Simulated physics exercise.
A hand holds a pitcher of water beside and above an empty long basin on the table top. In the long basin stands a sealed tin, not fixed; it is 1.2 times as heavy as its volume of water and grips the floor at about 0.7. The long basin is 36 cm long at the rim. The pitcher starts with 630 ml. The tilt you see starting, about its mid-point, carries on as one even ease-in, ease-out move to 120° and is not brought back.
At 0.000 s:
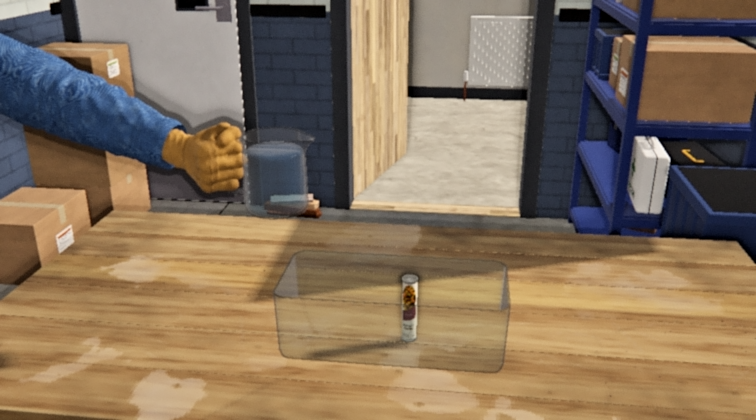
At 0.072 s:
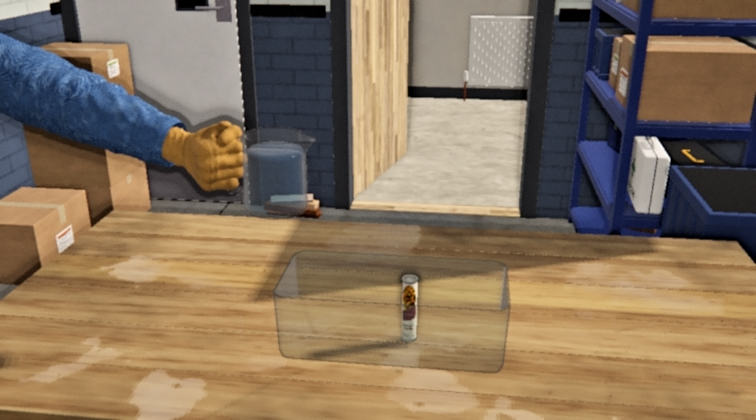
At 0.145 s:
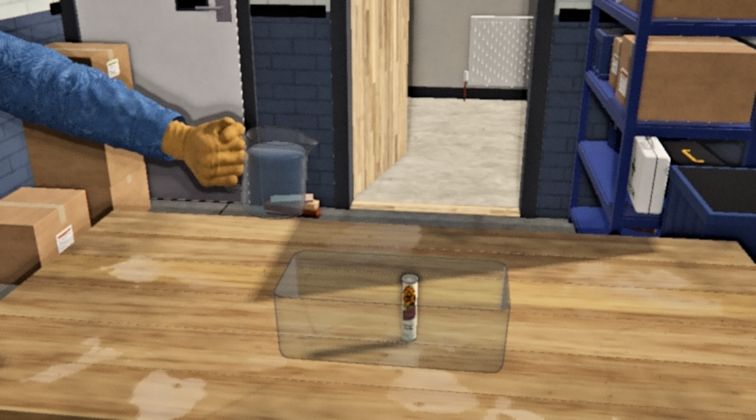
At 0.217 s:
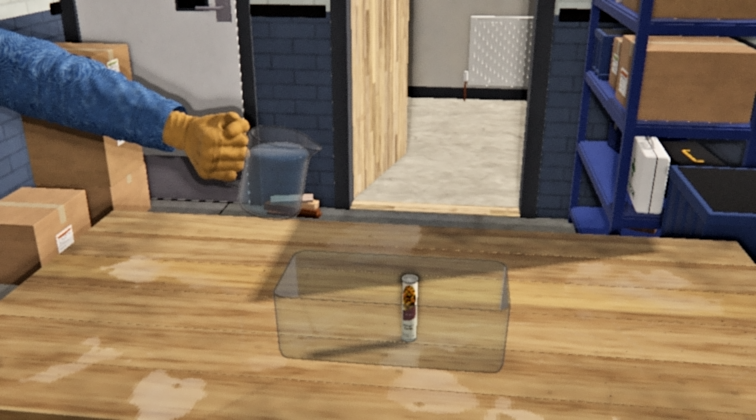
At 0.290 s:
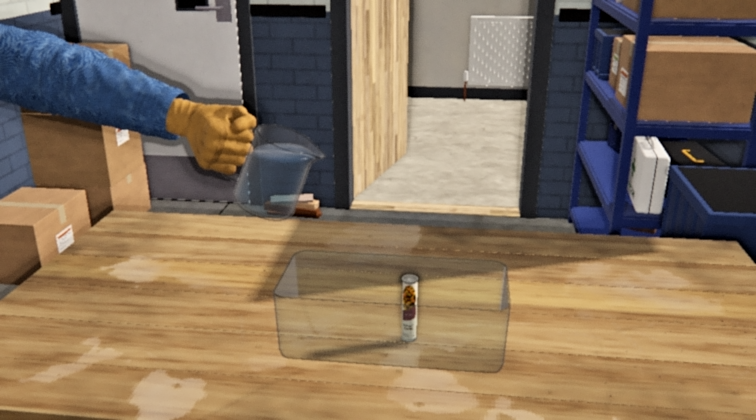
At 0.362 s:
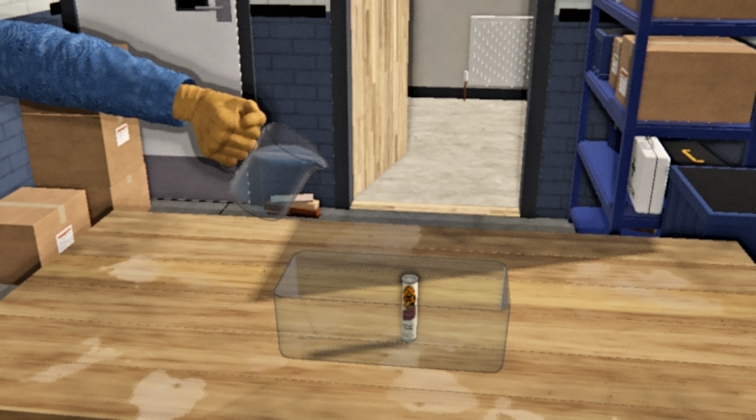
A blue-sleeved arm in a tan glove reaches in from the left in a storeroom, seen from slightly above a wooden table. Its fist holds a clear pitcher of bluish liquid above and left of a transparent basin with a small patterned tin inside, with cardboard boxes, a doorway and blue shelves behind. The gloved hand tilts the pitcher rightward, slowly then further, while the camera and basin stay still.
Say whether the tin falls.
It stays up.
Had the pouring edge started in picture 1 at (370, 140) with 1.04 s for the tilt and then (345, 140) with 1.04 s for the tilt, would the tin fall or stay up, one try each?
First it topples; then it falls.
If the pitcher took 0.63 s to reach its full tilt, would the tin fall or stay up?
Then it stays up.
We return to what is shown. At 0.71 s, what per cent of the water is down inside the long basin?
About 14 per cent.
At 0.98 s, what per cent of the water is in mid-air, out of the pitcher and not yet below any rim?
Near 14 in a hundred.
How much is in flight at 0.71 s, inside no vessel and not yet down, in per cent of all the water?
Near 26 in a hundred.
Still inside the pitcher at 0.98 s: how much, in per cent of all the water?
About 10 per cent.
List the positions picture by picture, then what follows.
Tilt 0°; pouring edge (315, 138); surface from (247, 148) to (304, 150); the long basin's rim runs from (284, 273) to (508, 286); the tin's top is at (410, 281), in the first frame.
Tilt 1°; pouring edge (315, 139); surface from (247, 148) to (304, 150), in the second frame.
Tilt 6°; pouring edge (318, 143); surface from (248, 148) to (306, 151), in the third frame.
Tilt 12°; pouring edge (322, 148); surface from (250, 149) to (310, 152), in the fourth frame.
Tilt 22°; pouring edge (326, 156); surface from (248, 158) to (316, 154), in the fifth frame.
Tilt 32°; pouring edge (328, 166); surface from (243, 167) to (325, 159), in the sixth frame.
By 0.71 s the tilt is 93° and 61 per cent is still to pour; the tin stands where it began.
By 0.98 s the tilt is 119° and 10 per cent is still to pour; the tin stands where it began.
By 1.25 s the tilt is 120° and 0 per cent is still to pour; the tin stands where it began.
By 1.54 s the tilt is 120° and 0 per cent is still to pour; the tin stands where it began.
At rest the tin stands where it began.
